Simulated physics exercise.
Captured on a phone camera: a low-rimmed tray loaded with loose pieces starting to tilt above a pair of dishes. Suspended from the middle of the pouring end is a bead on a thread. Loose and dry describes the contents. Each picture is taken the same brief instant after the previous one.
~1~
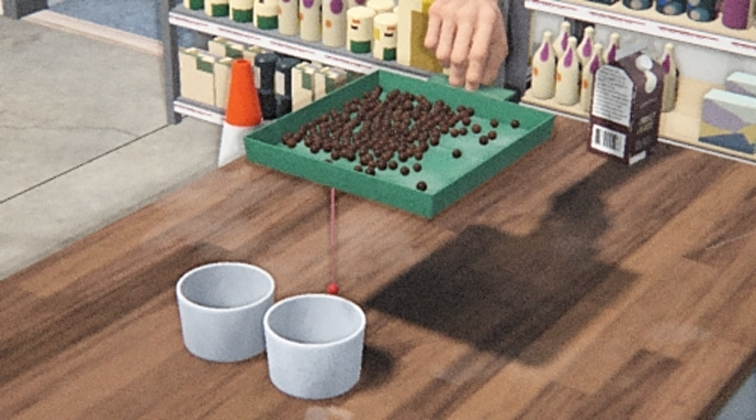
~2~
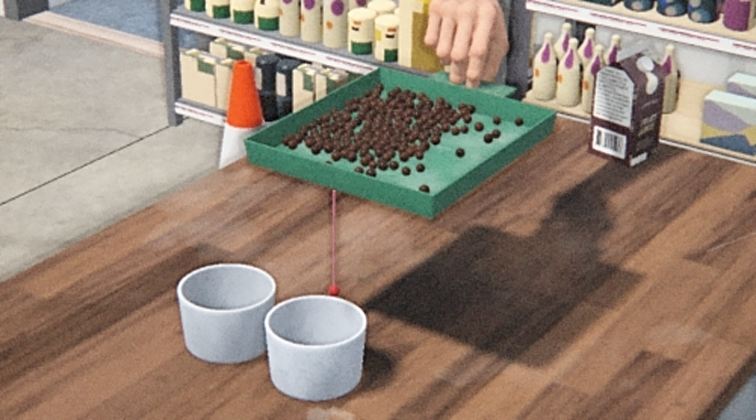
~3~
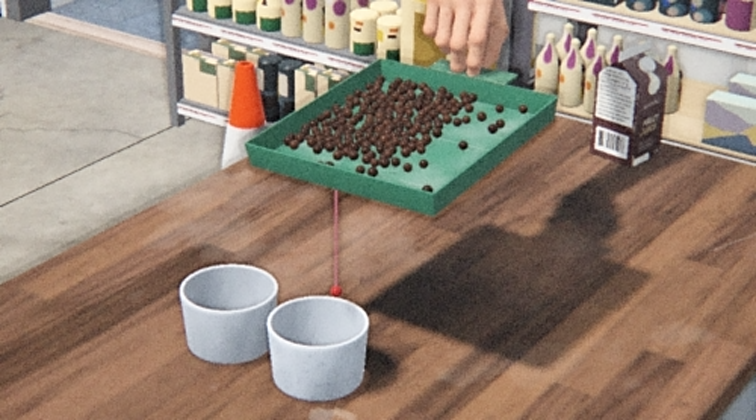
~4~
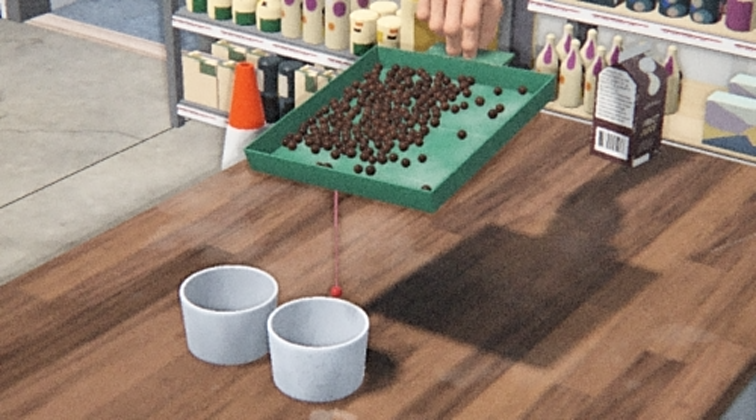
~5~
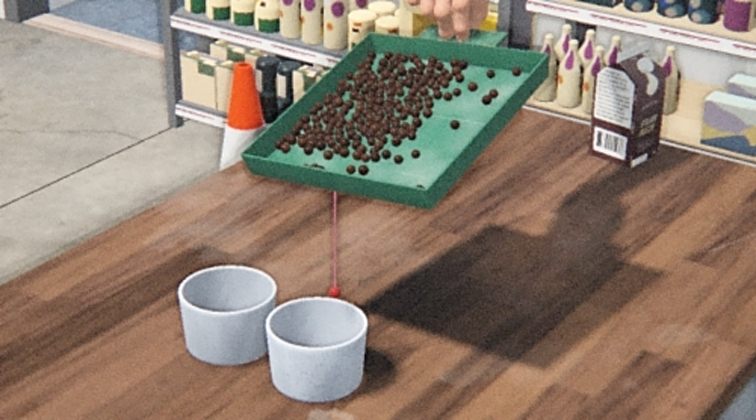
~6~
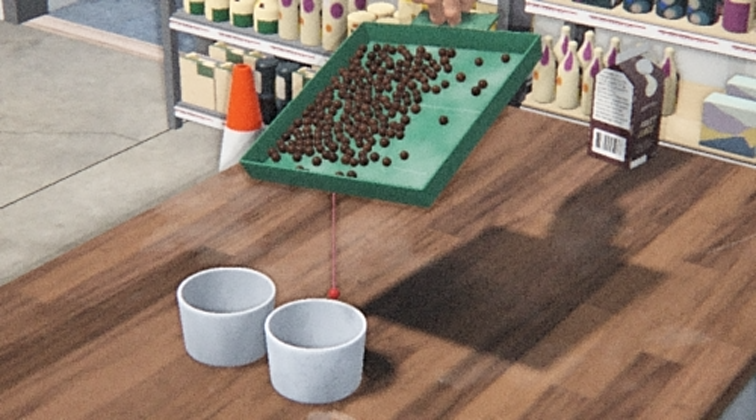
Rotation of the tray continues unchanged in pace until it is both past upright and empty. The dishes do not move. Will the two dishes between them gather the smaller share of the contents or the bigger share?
The catch is a majority of the load.
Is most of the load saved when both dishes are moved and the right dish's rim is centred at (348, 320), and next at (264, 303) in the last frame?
In order, they'd catch a major share, and next a major share.
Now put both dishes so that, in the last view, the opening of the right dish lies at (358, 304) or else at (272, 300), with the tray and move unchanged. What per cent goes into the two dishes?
Around 40 % followed by around 70 %.
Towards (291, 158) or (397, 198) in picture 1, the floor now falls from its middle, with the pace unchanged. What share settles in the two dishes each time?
About 50 and 0 percent.
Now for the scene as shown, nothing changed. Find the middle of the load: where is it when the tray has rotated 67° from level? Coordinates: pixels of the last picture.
The middle of the pieces sits at roughly (289, 159).
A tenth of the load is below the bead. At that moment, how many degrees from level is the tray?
That happens at close to 85 degrees.
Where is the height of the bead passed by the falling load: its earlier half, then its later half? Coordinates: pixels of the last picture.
First part (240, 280), rest (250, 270).
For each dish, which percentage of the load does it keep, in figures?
80 % left, 0 % right.
Soon after the last picture, tray tipped steeply; nearly all on the tray; a stray few in the left dish; a small part in the air.
A little later, tray tipped past a quarter turn; about a quarter on the tray; a stray few in the right dish; about half in the left dish; a small part outside both; a small part in the air.
Later still, tray tipped past a quarter turn; a stray few in the right dish; most in the left dish; a small part outside both.
By the end, tray tipped past a quarter turn; a stray few in the right dish; most in the left dish; a small part outside both.
